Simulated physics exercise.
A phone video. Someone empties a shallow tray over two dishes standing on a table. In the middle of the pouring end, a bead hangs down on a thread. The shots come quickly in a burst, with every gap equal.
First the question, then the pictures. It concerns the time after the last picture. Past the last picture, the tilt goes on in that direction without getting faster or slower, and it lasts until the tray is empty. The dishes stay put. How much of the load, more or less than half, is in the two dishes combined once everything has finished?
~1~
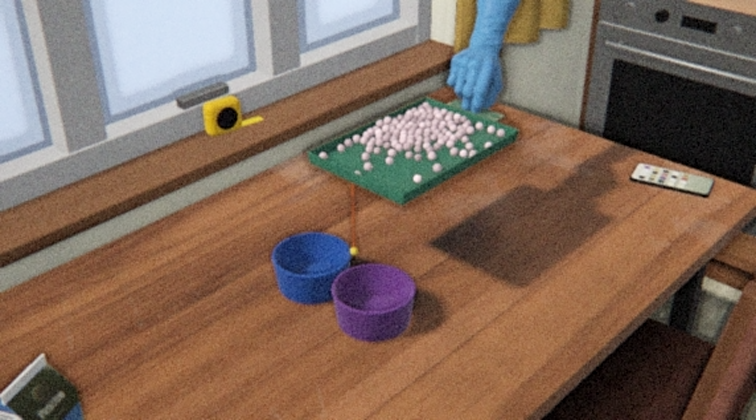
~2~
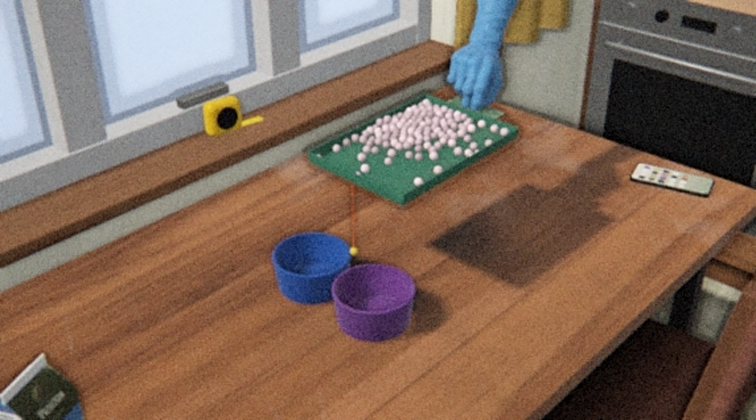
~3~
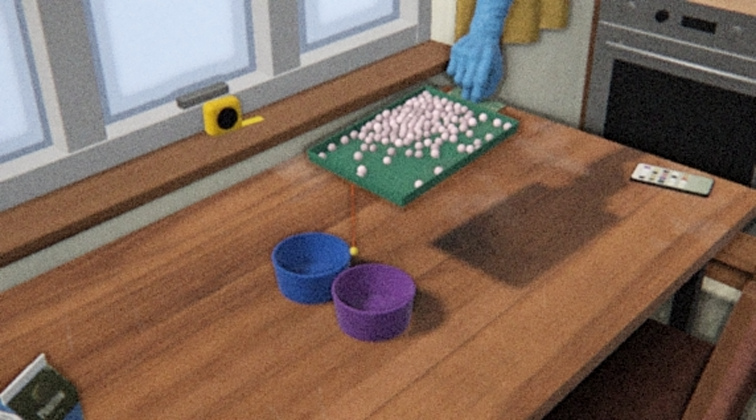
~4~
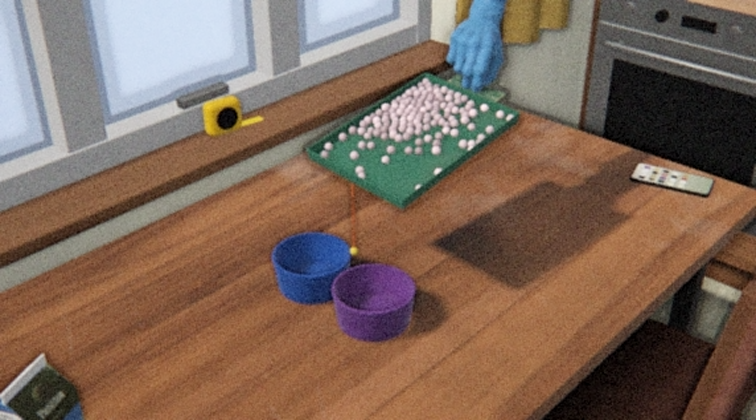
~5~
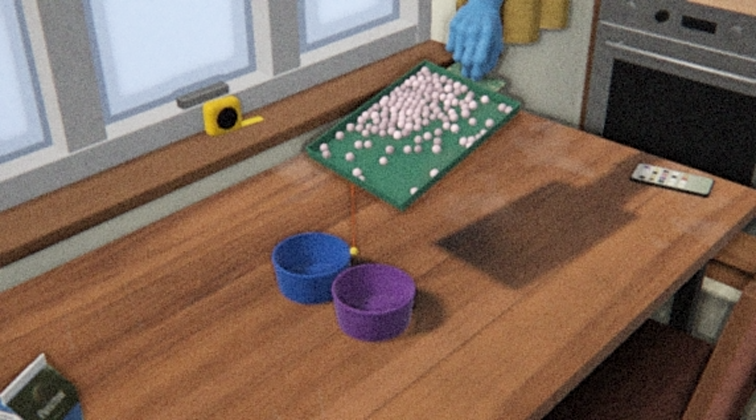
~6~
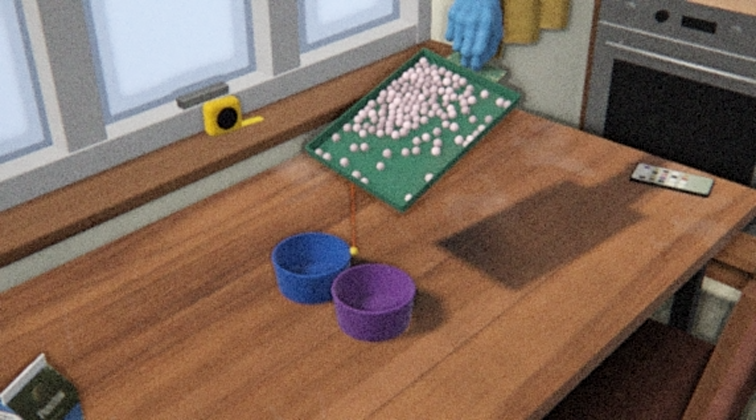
Most likely the dishes will collect the majority of it.
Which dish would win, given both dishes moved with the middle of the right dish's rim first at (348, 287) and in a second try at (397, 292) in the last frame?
In the first try it's the one on the right, and in the second it's the one on the right.
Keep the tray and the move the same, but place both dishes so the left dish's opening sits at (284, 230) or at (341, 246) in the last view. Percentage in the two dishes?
I'd say about 0 percent, followed by about 60 percent.
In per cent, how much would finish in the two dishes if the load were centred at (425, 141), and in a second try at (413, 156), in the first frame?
Respectively 90 and 90 in a hundred.
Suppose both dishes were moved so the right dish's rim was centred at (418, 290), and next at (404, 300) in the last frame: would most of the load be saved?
Try 1: The greater share; try 2: The greater share.
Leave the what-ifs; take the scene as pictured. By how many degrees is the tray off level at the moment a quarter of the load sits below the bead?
Near 70 degrees.
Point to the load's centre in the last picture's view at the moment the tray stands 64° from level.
I'd mark it close to (390, 194).
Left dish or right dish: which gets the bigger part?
Answer: The one at right.
Soon after the last picture, tray tipped steeply; about two thirds on the tray; a small part in the right dish; a small part outside both; about a quarter in the air.
A little later, tray tipped past a quarter turn; a small part on the tray; about two thirds in the right dish; about a quarter outside both; a small part in the air.
Later still, tray tipped past a quarter turn; most in the right dish; about a quarter outside both.
By the end, tray tipped past a quarter turn; most in the right dish; none in the left dish; about a quarter outside both.
